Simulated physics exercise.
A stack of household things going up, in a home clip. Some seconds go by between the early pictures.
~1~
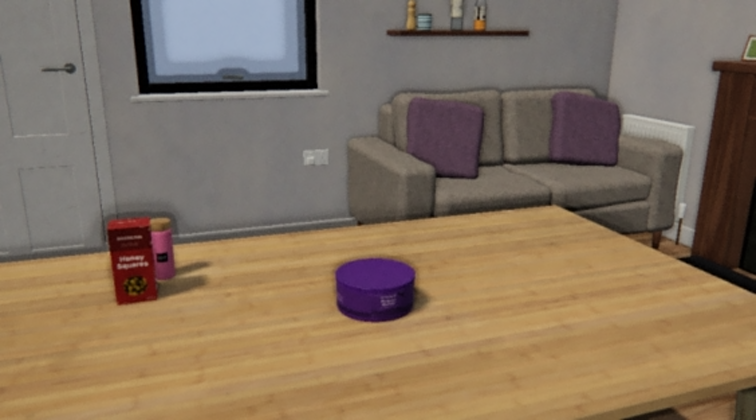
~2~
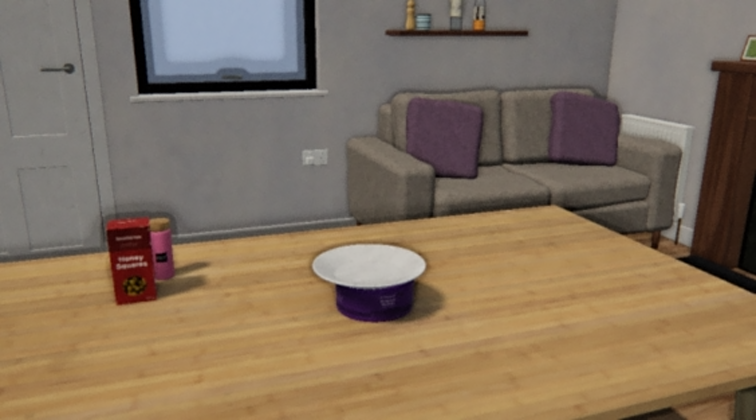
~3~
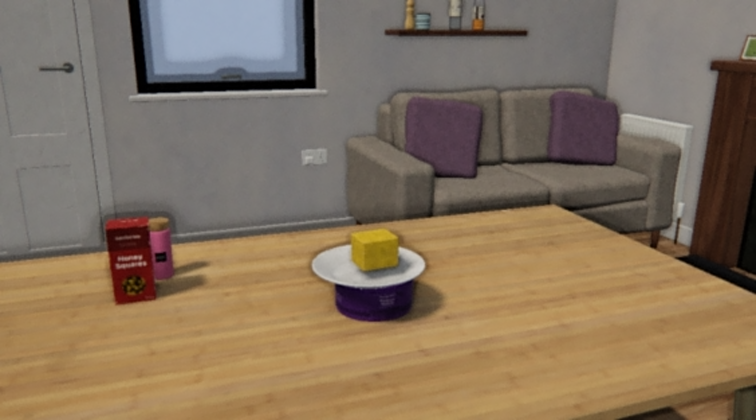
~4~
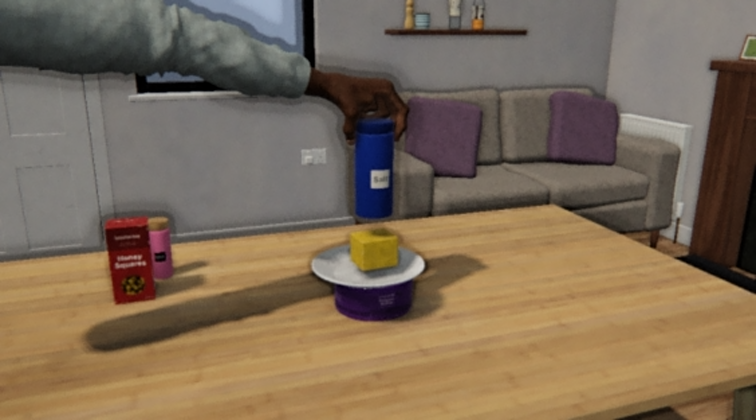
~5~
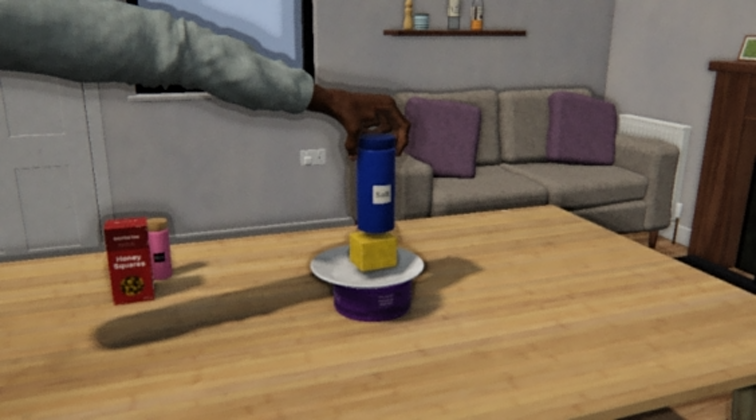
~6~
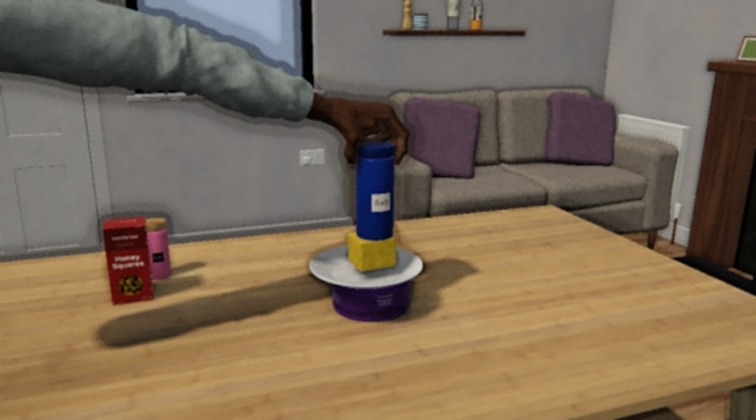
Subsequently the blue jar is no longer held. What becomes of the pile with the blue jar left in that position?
The pile remains standing.
Then, 0.60 s after the last picture, nothing has stirred.
Then, 1.50 s after the last picture, blue jar resting near (375, 192).
At rest, all 6 in place. Seen from the same camera at the end, blue jar near (375, 192). The pile stays up.
